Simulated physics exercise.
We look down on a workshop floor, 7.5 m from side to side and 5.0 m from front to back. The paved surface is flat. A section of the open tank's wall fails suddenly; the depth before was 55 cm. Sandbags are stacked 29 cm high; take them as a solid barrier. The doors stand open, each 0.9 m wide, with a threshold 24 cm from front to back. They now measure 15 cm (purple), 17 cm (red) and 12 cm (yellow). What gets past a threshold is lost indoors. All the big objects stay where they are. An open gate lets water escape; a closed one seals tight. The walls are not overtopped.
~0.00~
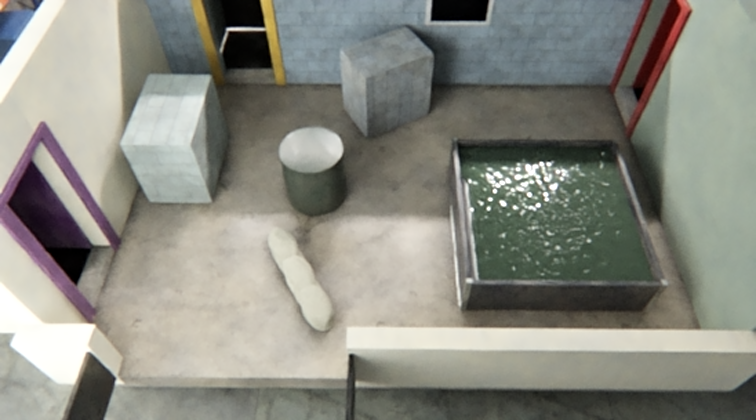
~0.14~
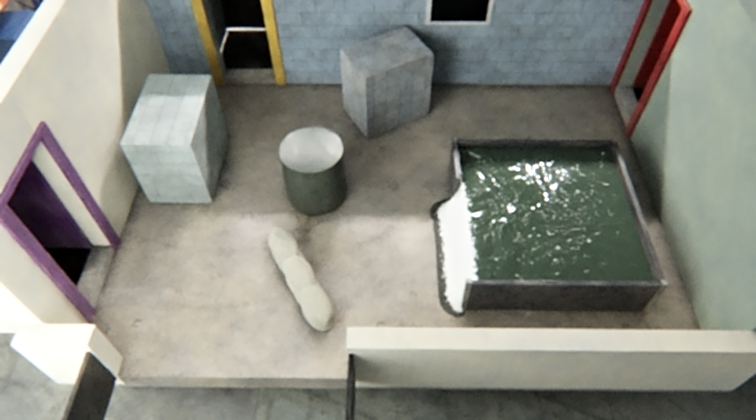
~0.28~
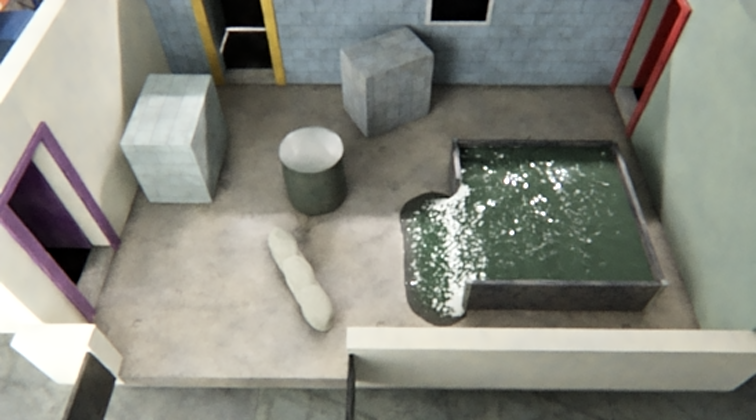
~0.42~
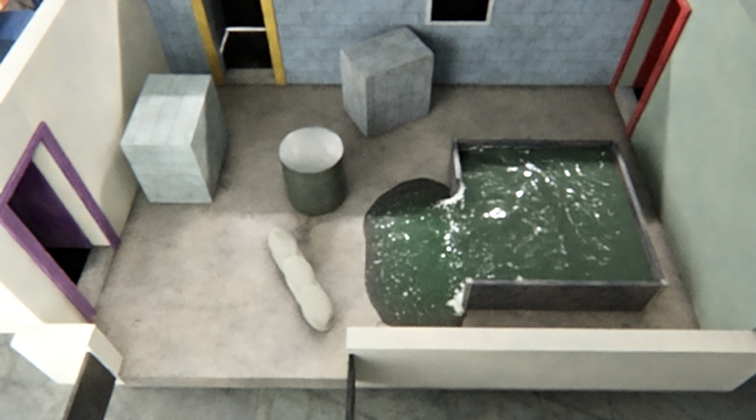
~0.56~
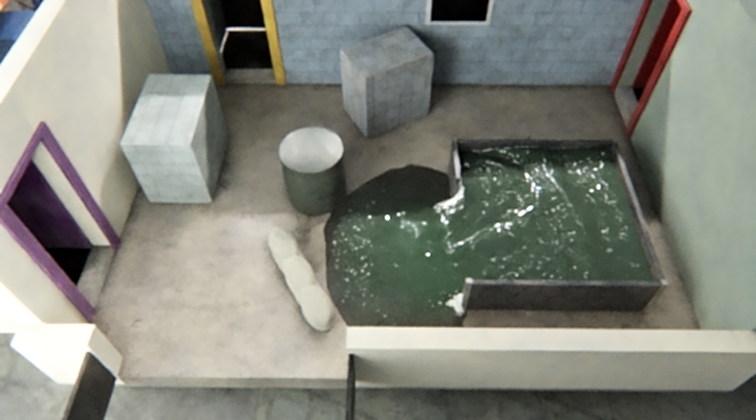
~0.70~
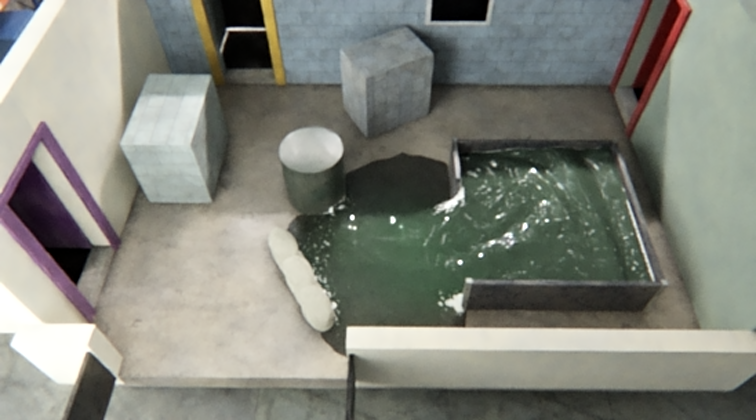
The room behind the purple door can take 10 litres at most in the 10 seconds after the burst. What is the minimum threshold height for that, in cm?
It would have to be roughly 6.5 cm high.
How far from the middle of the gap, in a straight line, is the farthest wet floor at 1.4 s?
Roughly 4.4 m.
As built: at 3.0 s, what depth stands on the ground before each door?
In cm: Purple 11, red 0, yellow 13.
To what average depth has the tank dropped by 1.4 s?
About 37 cm.
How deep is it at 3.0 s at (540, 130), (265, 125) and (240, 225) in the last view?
In that order: 0, 5 and 6 cm.
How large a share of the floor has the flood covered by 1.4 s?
Some 25 per cent of it.
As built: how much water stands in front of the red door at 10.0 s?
Some 7.5 cm.
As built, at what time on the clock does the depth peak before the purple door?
At about 3.0 s.
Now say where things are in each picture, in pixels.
The first picture shows the open tank at (547, 209) is whole and still, 55 cm deep; the purple door at (71, 236) is dry.
In the second picture, the gap is at (461, 246), the front 0.3 m out at (439, 224); the back of the open tank holds 55 cm.
In the third picture, water pours out at (461, 247) and has run 0.7 m, to (410, 272); about 9 cm deep outside, 55 cm at the back.
In the fourth picture, water pours out at (461, 247) and has run 1.2 m, to (370, 234); about 8 cm deep outside, 55 cm at the back.
In the fifth picture, the gap is at (461, 248), the front 1.8 m out at (331, 237); the back of the open tank holds 55 cm.
In the sixth picture, the gap is at (461, 247), the front 2.3 m out at (291, 241); the back of the open tank holds 51 cm; the purple door at (71, 236), 4.7 m from the gap, is still 2.4 m from the nearest water.
After 1.4 s water covers 25 % of the floor, deepest (38 cm) near (326, 291); it has not reached the purple door.
After 3.0 s water covers 60 % of the floor, deepest (30 cm) near (326, 291); 11 cm at the purple door, 0 litres in over its 15 cm threshold.
After 10.0 s water covers 95 % of the floor, deepest (10 cm) near (642, 226); 5 cm at the purple door, 0 litres in over its 15 cm threshold.
At the purple door as built, the water arrived by 2.4 s and peaked near 11 cm at 3.0 s.
With a threshold of 5.5 cm, 17 litres would have come in within the 10 s; with 7.5 cm, 6 litres. So under 10 litres takes about 6.5 cm.
